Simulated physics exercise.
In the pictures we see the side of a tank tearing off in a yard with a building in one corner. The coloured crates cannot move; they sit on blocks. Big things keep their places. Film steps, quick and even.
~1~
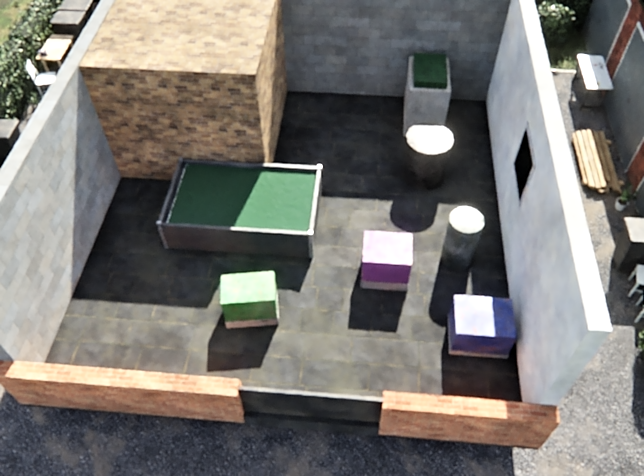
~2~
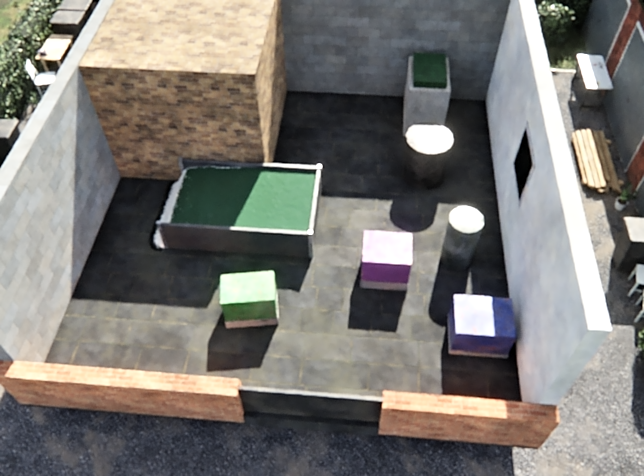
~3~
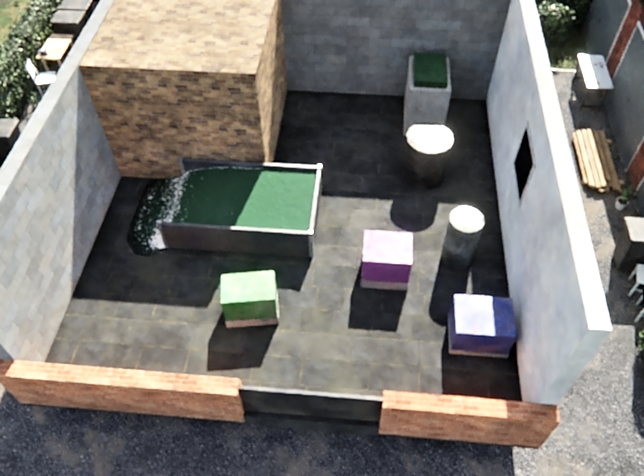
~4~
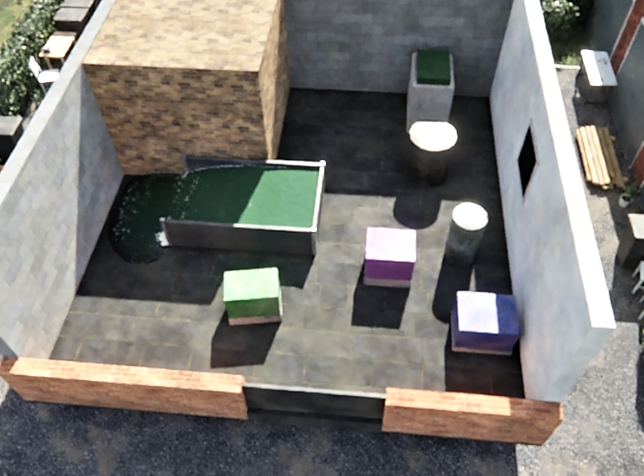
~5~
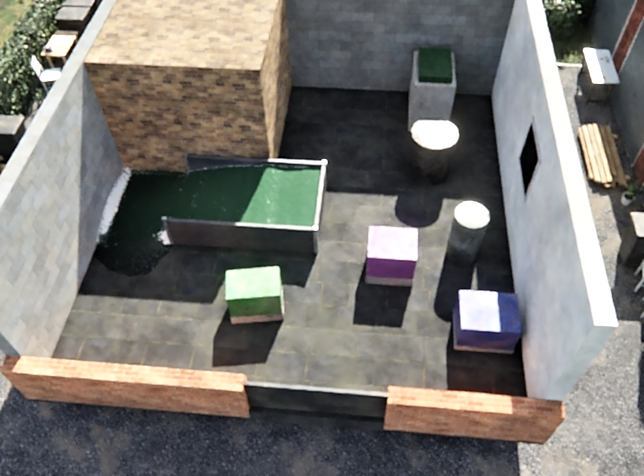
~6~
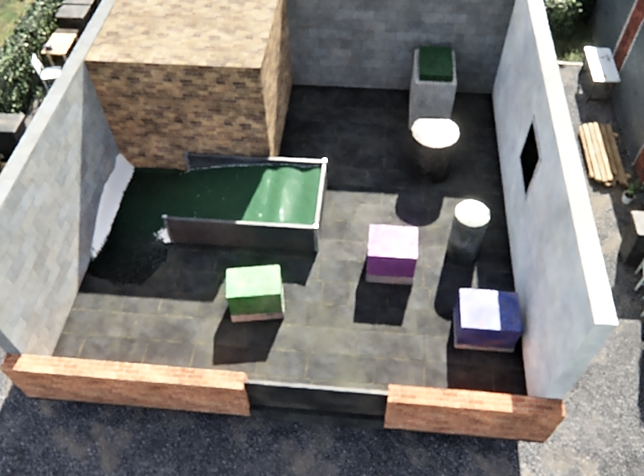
A brick building fills the back left corner of a grey-walled yard, seen from high above the low front wall. Before it stands a tank of green water, with green, purple and blue boxes nearer the front and round pale-topped objects at right. The tank's left side gives way and water pours out leftward, spreads to the wall and runs foaming along it, while the view shifts barely.
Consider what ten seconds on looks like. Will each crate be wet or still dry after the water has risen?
Afterwards the green crate is still dry, the purple crate is still dry, the blue crate is wet.
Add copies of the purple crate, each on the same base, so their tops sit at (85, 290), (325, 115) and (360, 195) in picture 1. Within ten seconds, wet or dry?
In order, the crates: One gets flooded, two stays clear, three stays clear.
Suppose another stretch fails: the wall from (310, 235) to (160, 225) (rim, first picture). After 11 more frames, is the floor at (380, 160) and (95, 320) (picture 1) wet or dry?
Going in the order you asked, the first is never reached and the second is drenched.
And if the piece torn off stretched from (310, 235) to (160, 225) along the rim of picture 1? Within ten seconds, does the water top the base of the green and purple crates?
Note - green goes wet, purple remains untouched.
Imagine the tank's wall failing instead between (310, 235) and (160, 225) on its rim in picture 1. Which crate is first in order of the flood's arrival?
I'd go with the green-painted one.
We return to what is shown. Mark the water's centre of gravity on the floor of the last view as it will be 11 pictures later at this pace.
I'd put my finger on (181, 224).
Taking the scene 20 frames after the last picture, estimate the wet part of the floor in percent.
That comes to about 30 per cent.
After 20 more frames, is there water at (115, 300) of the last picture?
Answer: Flooding.
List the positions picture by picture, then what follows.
The tank at (243, 198) is whole and still, in the first picture.
Water pours out at (176, 206) and has run to a hidden place, in the second picture.
Water pours out at (177, 208) and has run to (145, 252), in the third picture.
Water pours out at (181, 206) and has run to (140, 175), in the fourth picture.
The front is at (96, 251), out from the gap at (183, 205), in the fifth picture.
The front is at (88, 268), out from the gap at (183, 203), in the sixth picture.
A moment on, water covers 10 % of the floor; the green crate not reached, the purple crate not reached, the blue crate not reached.
Next, water covers 15 % of the floor; the green crate not reached, the purple crate not reached, the blue crate not reached.
Then, water covers 30 % of the floor; the green crate water round its plinth, the purple crate not reached, the blue crate not reached.
Later, water covers 55 % of the floor; the green crate water round its plinth, the purple crate water round its plinth, the blue crate water round its plinth.
In the end, water covers 80 % of the floor; the green crate stayed above the water, the purple crate stayed above the water, the blue crate was topped.
